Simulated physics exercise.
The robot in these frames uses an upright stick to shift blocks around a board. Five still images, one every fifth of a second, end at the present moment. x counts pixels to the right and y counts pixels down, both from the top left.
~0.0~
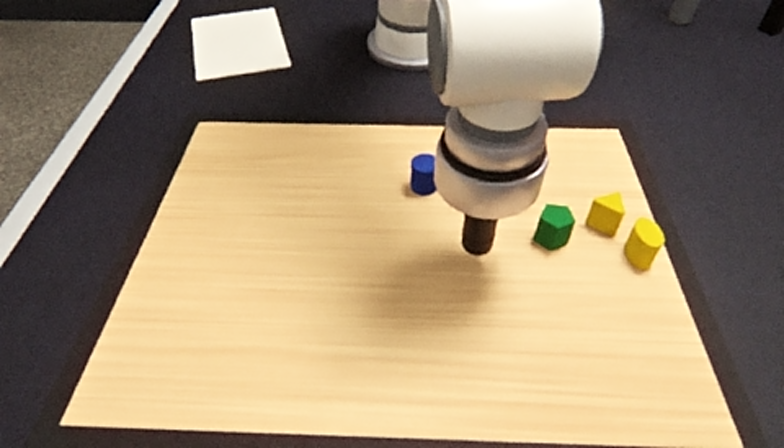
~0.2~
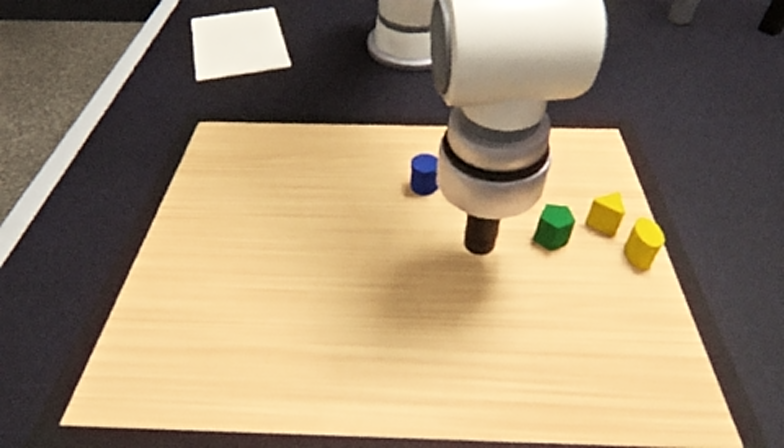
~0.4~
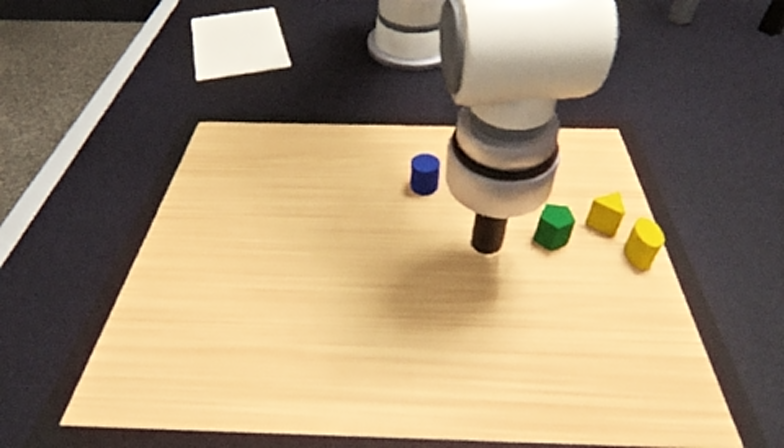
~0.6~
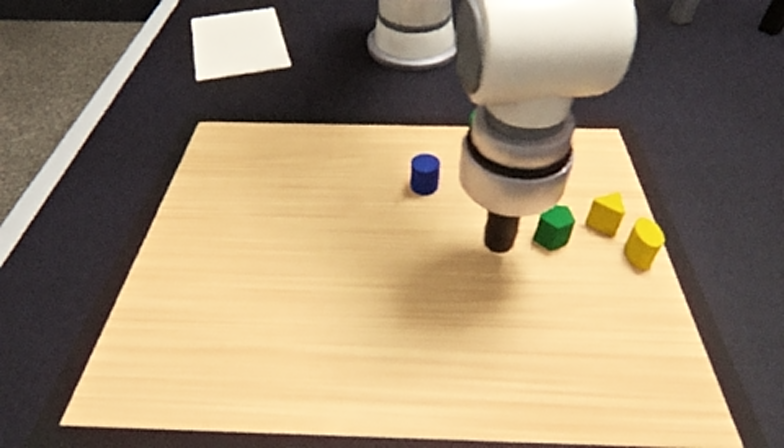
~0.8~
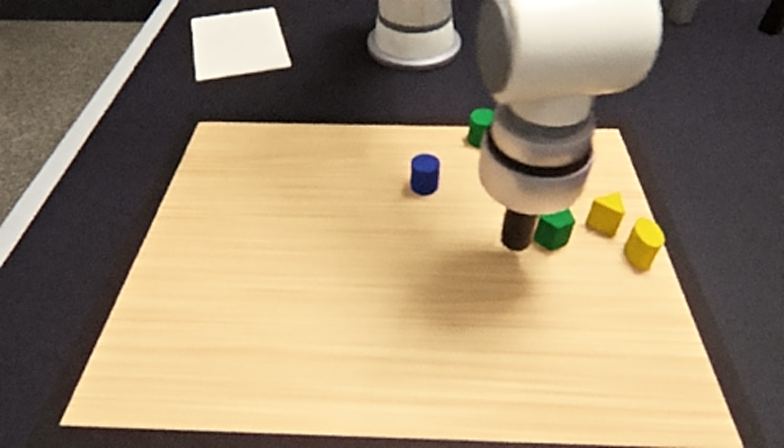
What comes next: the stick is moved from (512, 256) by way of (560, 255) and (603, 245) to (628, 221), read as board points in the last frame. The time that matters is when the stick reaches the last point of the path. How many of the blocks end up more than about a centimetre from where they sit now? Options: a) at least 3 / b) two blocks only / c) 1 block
My pick is b.
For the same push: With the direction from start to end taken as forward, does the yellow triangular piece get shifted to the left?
Yes, that is what happens.
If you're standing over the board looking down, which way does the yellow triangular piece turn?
Against the clock.
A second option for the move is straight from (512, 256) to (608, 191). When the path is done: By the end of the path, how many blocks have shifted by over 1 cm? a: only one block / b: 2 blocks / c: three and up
b.
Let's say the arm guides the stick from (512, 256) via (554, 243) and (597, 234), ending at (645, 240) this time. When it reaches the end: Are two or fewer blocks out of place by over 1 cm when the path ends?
No, I don't think so.
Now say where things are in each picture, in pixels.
Lower end of the stick at (477, 245), tops of blocks, green pentagonal block at (558, 215), yellow triangular piece at (612, 201), yellow oval at (649, 231), in the first picture.
Stick at (479, 244), blocks as before, in the second picture.
Stick at (486, 244), blocks as before, in the third picture.
Stick at (498, 242), blocks as before, in the fourth picture.
Stick at (515, 241), green pentagonal block at (558, 215), yellow triangular piece at (612, 201), yellow oval at (649, 231), in the fifth picture.
On the path given first. One third of the way, stick at (565, 240); green pentagonal block at (571, 209), turned 45° anticlockwise.
Two thirds of the way, stick at (609, 230); green pentagonal block at (575, 207), turned 60° anticlockwise.
At the end, stick at (635, 206); green pentagonal block at (575, 207), turned 60° anticlockwise; yellow triangular piece at (617, 185), turned 80° anticlockwise; yellow oval not moved.
